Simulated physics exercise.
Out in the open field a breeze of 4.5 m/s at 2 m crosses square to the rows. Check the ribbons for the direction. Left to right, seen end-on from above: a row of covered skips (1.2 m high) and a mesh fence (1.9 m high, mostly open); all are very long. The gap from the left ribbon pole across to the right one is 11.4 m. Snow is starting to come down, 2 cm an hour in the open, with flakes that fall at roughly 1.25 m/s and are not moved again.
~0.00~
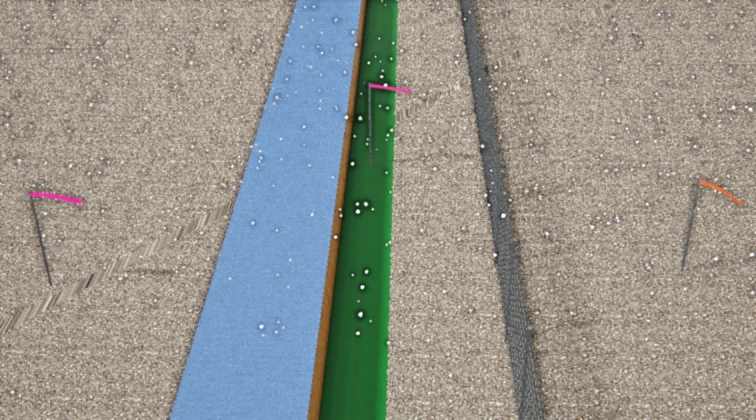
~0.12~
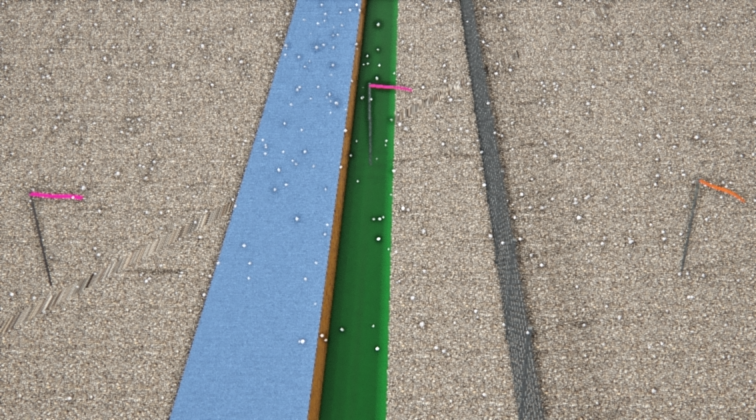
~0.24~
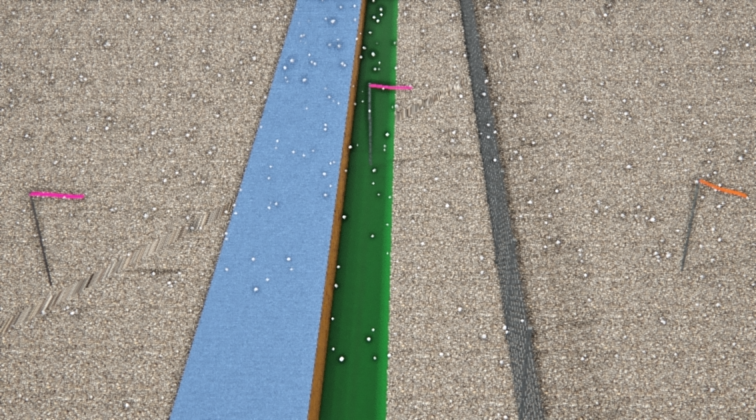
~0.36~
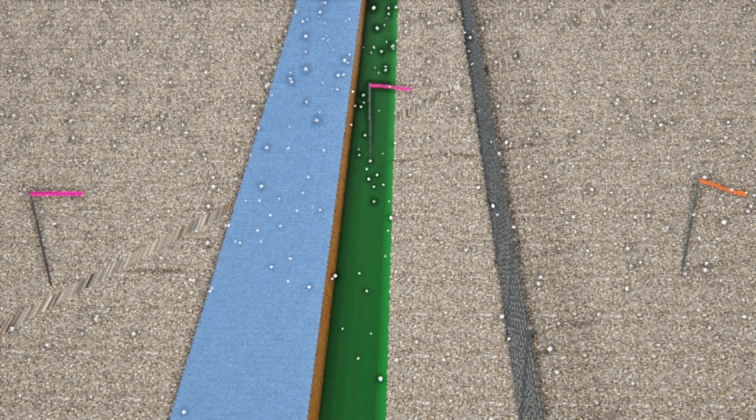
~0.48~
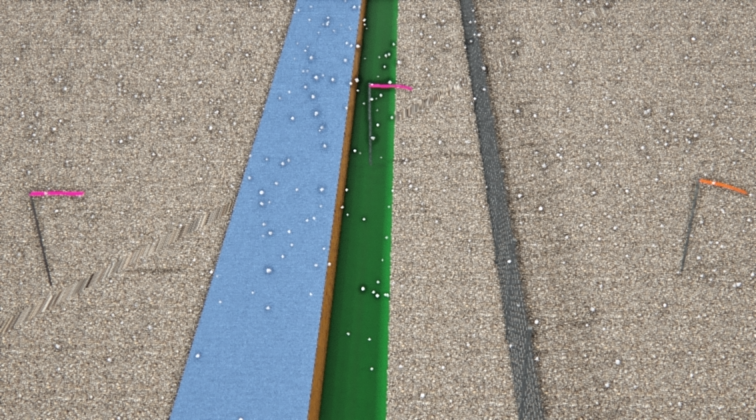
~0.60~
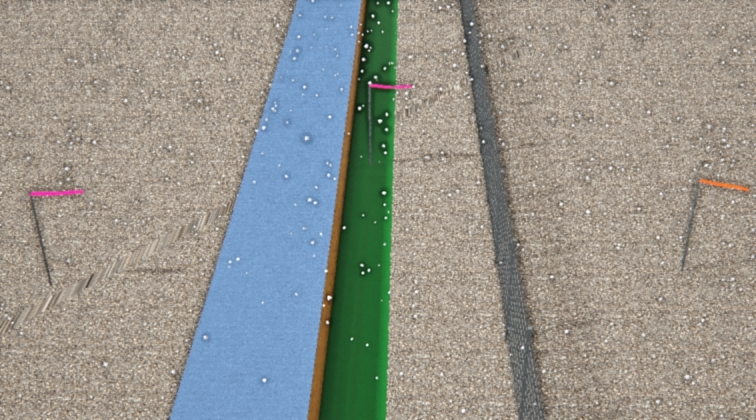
Snowflakes blowing over a long blue-and-green row and dark mesh fence while pink and orange ribbons stream rightward, wavering slightly.
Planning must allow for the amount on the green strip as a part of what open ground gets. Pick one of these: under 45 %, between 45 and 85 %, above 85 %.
I would pick from 45 to 85 %.
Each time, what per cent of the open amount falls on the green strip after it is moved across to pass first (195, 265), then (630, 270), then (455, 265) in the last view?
In turn about 100 %, 100 %, 70 %.
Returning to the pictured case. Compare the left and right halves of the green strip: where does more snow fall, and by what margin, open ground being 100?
Heavier on the right flank, with a lead of about 35 points.
10 minutes on, 2 mm on the green strip, 3 mm in the open.
30 minutes on, 7 mm on the green strip, 10 mm in the open.
60 minutes on, 14 mm on the green strip, 20 mm in the open, so the green strip has 68 % of the open amount; the left half of it has 50 %, the right half 86 %.
